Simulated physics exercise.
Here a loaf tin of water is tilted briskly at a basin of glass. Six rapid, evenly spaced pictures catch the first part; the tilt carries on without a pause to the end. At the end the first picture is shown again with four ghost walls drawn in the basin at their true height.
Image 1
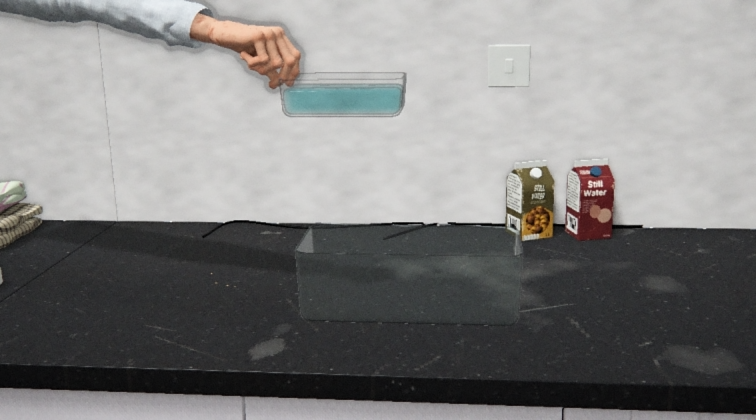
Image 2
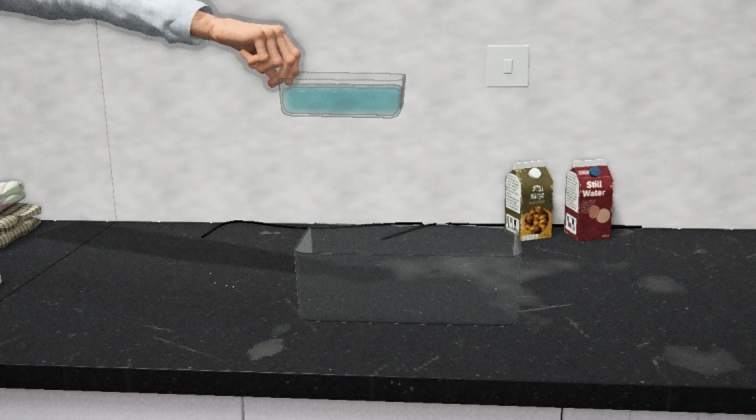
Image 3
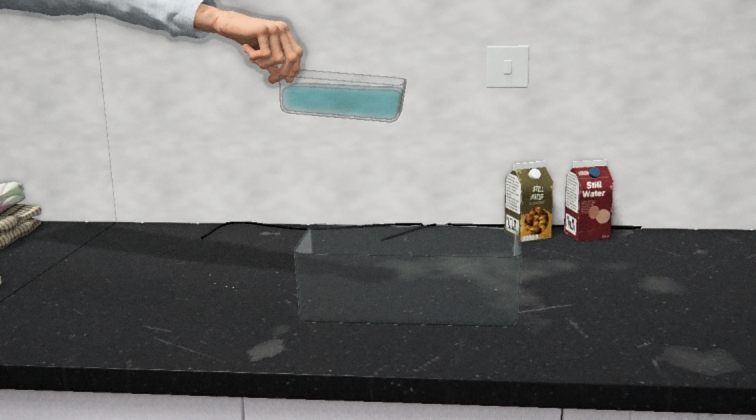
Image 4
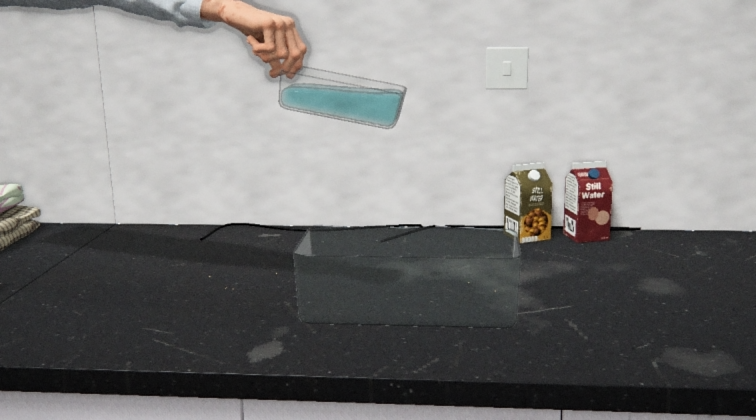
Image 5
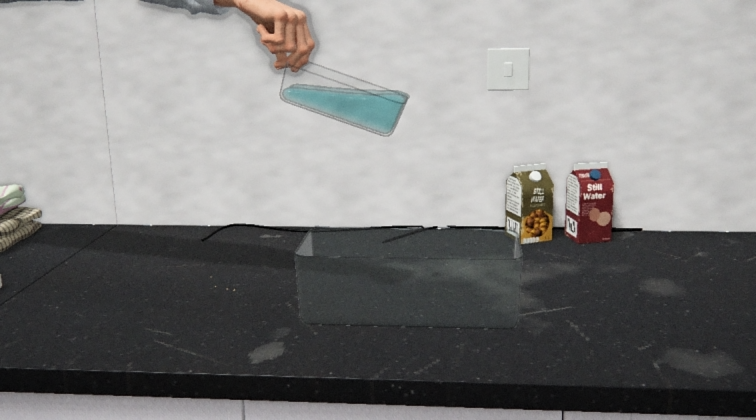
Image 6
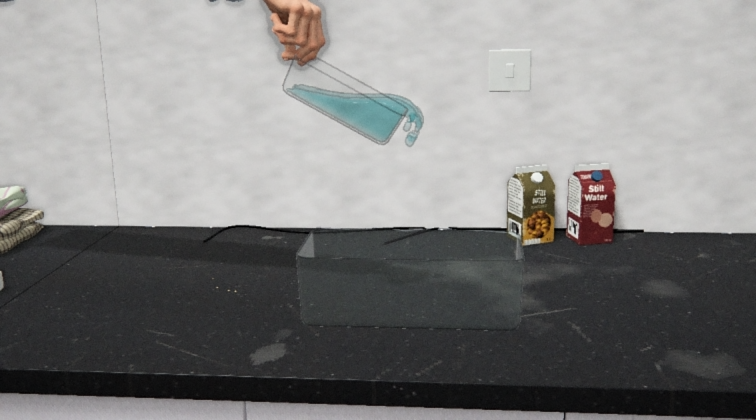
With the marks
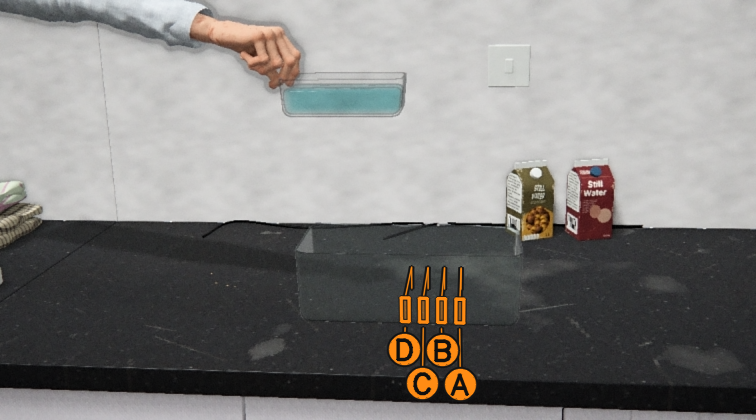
A hand tilts a clear tin of blue water rightward until water curls over its lip.
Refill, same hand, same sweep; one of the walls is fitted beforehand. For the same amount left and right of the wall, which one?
A.
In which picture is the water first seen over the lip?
Picture 5.
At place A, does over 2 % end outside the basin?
Yes, it does.
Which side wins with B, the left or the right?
The right one.
On the marked copy, A at (459, 328); B at (441, 328); C at (423, 327); D at (405, 327).
Choosing A, about 47 % ends left of the wall and 45 % right of it; 7 % is lost outside.
Choosing B, about 31 % ends left of the wall and 62 % right of it; 8 % is lost outside.
Choosing C, about 25 % ends left of the wall and 68 % right of it; 7 % is lost outside.
Choosing D, about 20 % ends left of the wall and 73 % right of it; 7 % is lost outside.
